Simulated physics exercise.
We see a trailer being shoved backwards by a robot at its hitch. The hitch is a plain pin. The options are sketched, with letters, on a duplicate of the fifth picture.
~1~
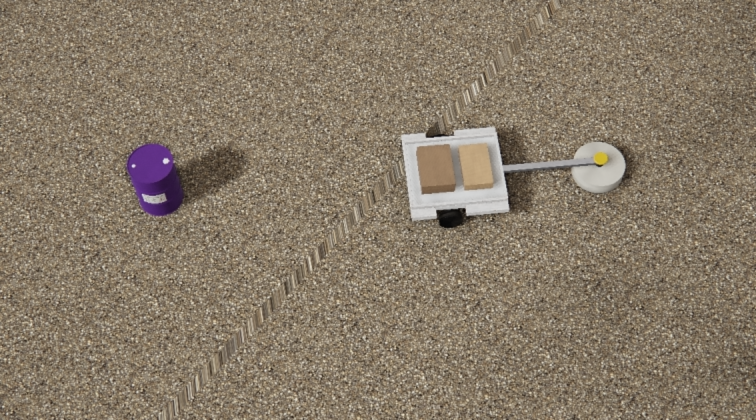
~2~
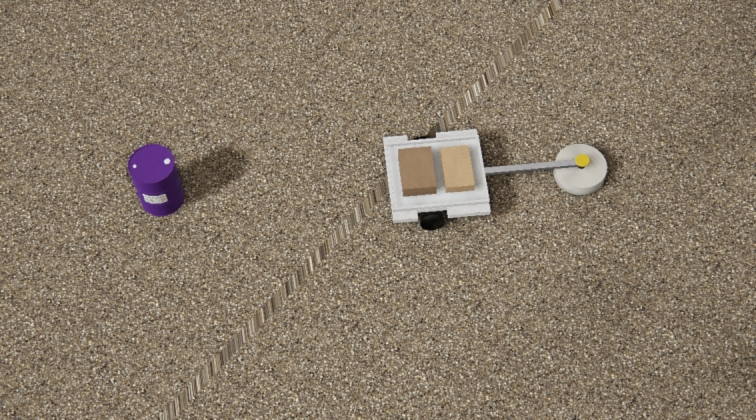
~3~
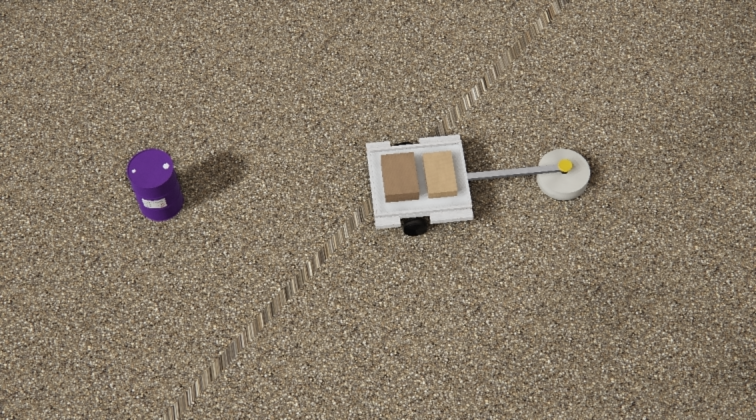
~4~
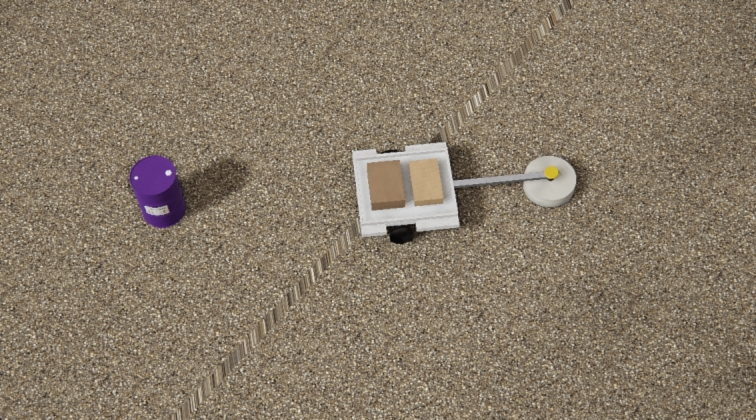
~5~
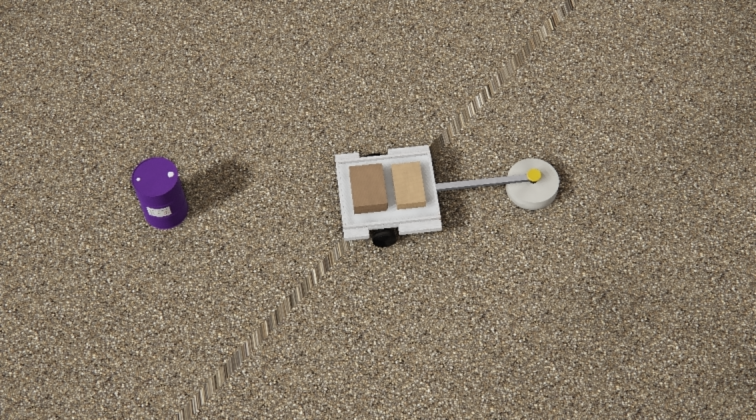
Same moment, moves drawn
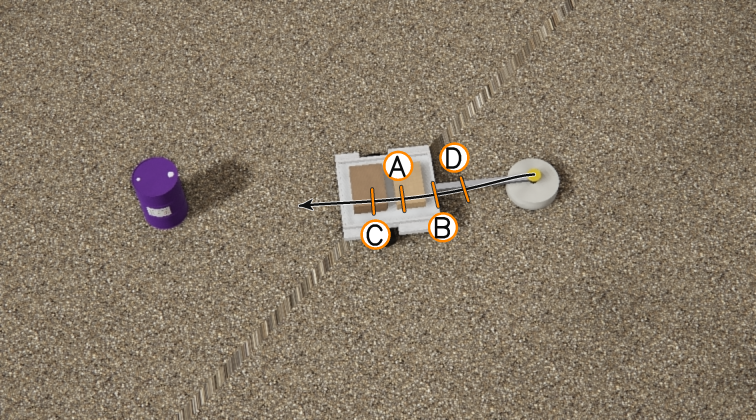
A round white robot pushing a white cart carrying two boxes backwards to the left across speckled ground toward a purple drum.
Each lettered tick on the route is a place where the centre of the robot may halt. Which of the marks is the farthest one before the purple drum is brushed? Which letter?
A is the last safe stop.
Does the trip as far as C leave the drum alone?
For that mark, no.
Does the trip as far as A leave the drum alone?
Yes.
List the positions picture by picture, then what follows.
The first frame shows robot (599, 165); white cart (454, 171); purple drum (162, 197).
The second frame shows robot (581, 167); white cart (436, 174); purple drum (163, 197).
The third frame shows robot (564, 172); white cart (419, 179); purple drum (162, 202).
The fourth frame shows robot (550, 179); white cart (405, 187); purple drum (164, 209).
The fifth frame shows robot (533, 182); white cart (387, 190); purple drum (166, 210).
On the marked copy, A at (403, 199); B at (436, 195); C at (373, 201); D at (465, 189); the route from (534, 174) via (419, 197) to (300, 206).
Following A. Soon after the start, robot (489, 191), cart (342, 195).
Later, robot (442, 201), cart (293, 198).
In the end, robot (403, 206), cart (254, 199); nothing has been touched.
As for the rest, B is safe but short; C is too far, the drum has been hit; D is safe but short.
